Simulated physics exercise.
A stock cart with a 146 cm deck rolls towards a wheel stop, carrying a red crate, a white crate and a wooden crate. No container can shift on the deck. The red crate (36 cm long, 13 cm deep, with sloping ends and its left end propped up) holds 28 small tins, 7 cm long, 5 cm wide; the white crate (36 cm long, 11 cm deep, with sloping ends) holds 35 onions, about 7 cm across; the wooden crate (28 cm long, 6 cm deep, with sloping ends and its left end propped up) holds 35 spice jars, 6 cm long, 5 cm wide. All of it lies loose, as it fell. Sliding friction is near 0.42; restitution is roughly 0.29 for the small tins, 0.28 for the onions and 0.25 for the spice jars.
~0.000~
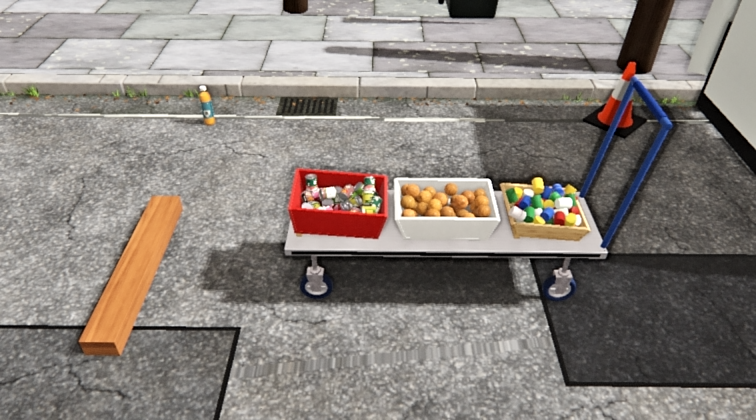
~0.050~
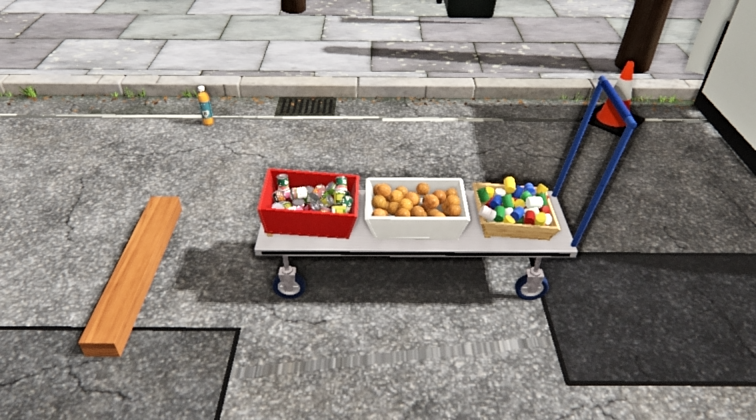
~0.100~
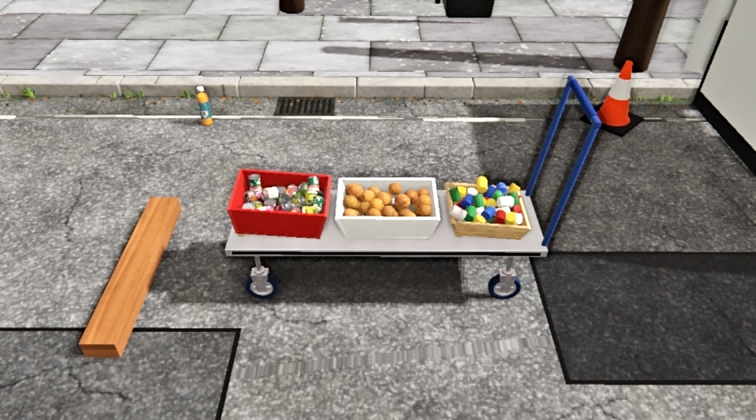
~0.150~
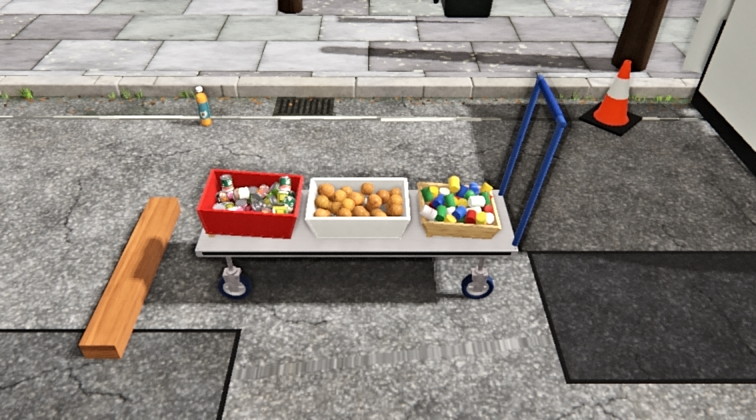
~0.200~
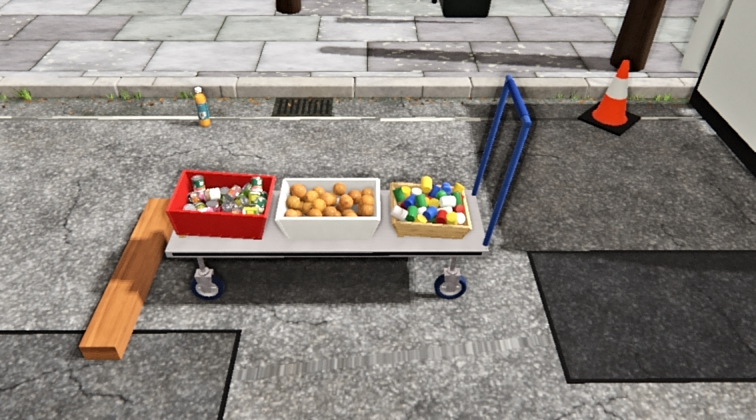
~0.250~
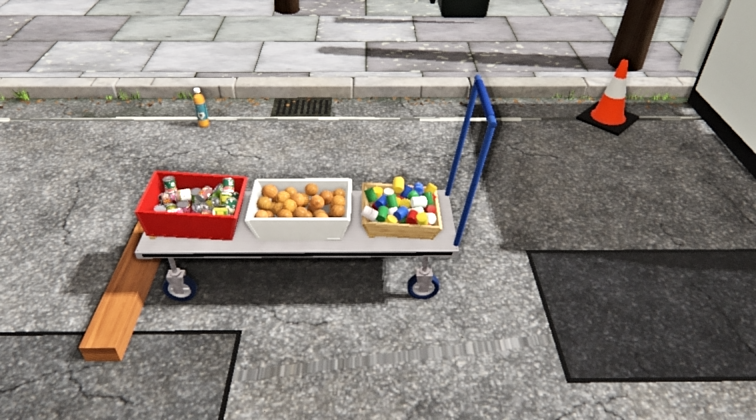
On a paved street, a flat cart with a blue handle rolling left towards a wooden beam, carrying three open containers of loose items.
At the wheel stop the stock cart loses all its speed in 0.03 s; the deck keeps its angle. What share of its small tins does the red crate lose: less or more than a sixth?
Less than a sixth of the small tins leave the red crate.
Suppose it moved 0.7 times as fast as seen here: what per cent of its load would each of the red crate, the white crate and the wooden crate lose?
Then red crate 0, white crate 0, wooden crate 30 per cent.
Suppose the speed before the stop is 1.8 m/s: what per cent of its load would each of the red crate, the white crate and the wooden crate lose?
Then red crate 0, white crate 0, wooden crate 10 per cent.
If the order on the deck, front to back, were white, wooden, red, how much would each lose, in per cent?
Then red crate 0, white crate 10, wooden crate 40 per cent.
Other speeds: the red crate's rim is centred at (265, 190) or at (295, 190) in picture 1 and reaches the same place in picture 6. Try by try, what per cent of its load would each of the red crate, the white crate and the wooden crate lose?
Red crate 0 then 0, white crate 0 then 0, wooden crate 10 then 20 per cent.
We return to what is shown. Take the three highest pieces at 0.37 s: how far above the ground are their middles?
About 58 cm.
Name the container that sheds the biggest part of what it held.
The wooden crate.
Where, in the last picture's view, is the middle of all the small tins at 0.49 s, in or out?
At about (162, 206).
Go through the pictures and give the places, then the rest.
In the first frame (places track the rim corner closest to us here; the camera moves round a little), red crate (291, 208); white crate (398, 218); 78 cm to go; all still inside.
In the second frame, red crate (261, 208); white crate (368, 218); 65 cm to go.
In the third frame, red crate (230, 209); white crate (338, 218); 51 cm to go.
In the fourth frame, red crate (200, 209); white crate (308, 218); 38 cm to go.
In the fifth frame, red crate (169, 210); white crate (278, 219); 24 cm to go.
In the sixth frame, red crate (138, 211); white crate (248, 219); 11 cm to go; all still inside.
After 0.27 s, the wheels strike.
After 0.37 s, the red crate has all 28, the white crate is down by 1 of 35 and the wooden crate is down by 4 of 35.
After 0.49 s, the red crate has all 28, the white crate is down by 3 of 35 and the wooden crate is down by 9 of 35.
After 0.72 s, the red crate is down by 1 of 28, the white crate is down by 5 of 35 and the wooden crate is down by 13 of 35.
Final count (at 1.23 s), the red crate is down by 1 of 28, the white crate is down by 5 of 35 and the wooden crate is down by 13 of 35. Asked share, 1 of 28, 4 per cent.
